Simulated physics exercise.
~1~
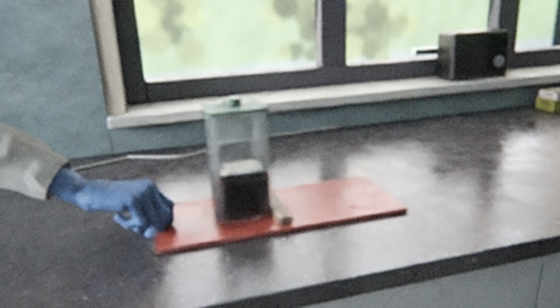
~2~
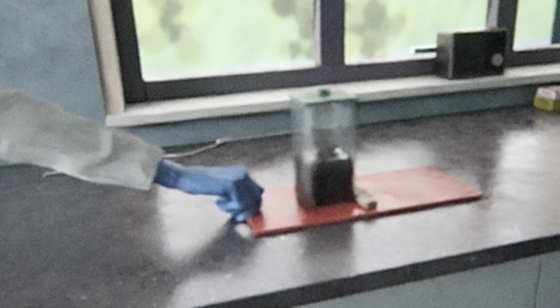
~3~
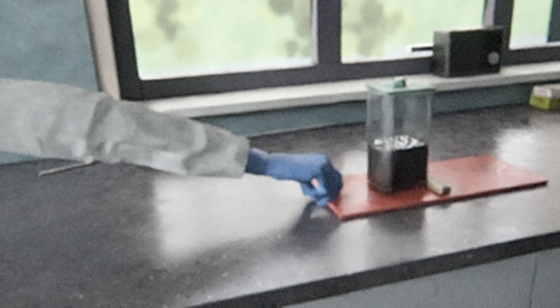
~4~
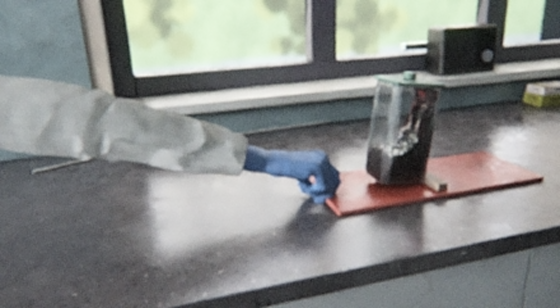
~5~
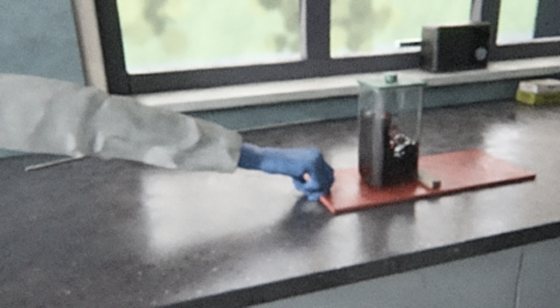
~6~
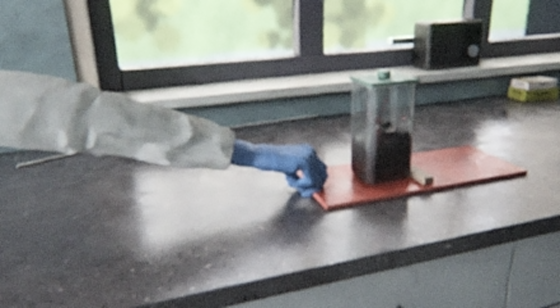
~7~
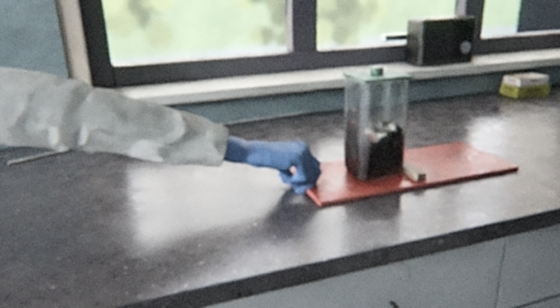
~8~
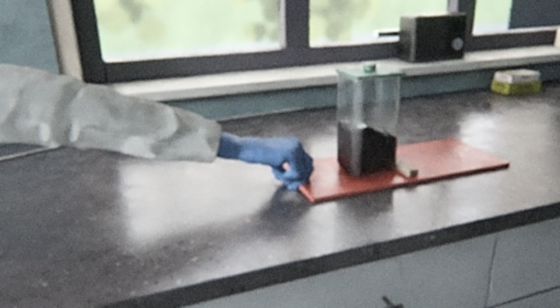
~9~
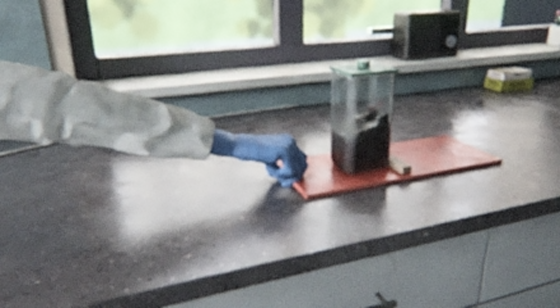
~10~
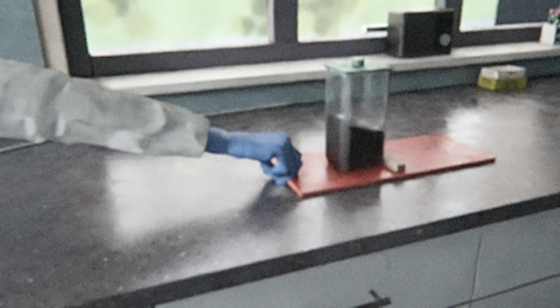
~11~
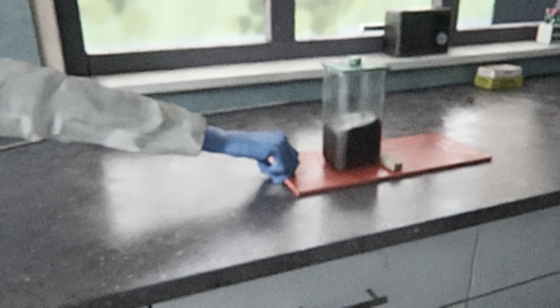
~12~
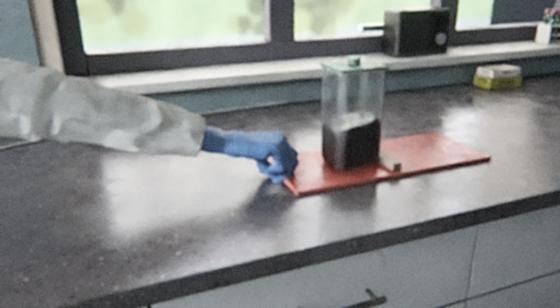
A blue-gloved hand in a pale grey sleeve grips the left end of a red board on a dark, glossy countertop, seen from slightly above in front of a window. On the board stands a clear, capped flask partly filled with dark liquid, beside a small batten; a black box sits on the sill. The hand slides the board right, then stops. The flask tips to the right and the liquid surges up its side. It rocks back upright while the liquid sloshes and gradually calms, and finally stands on the still board as the view drifts right.
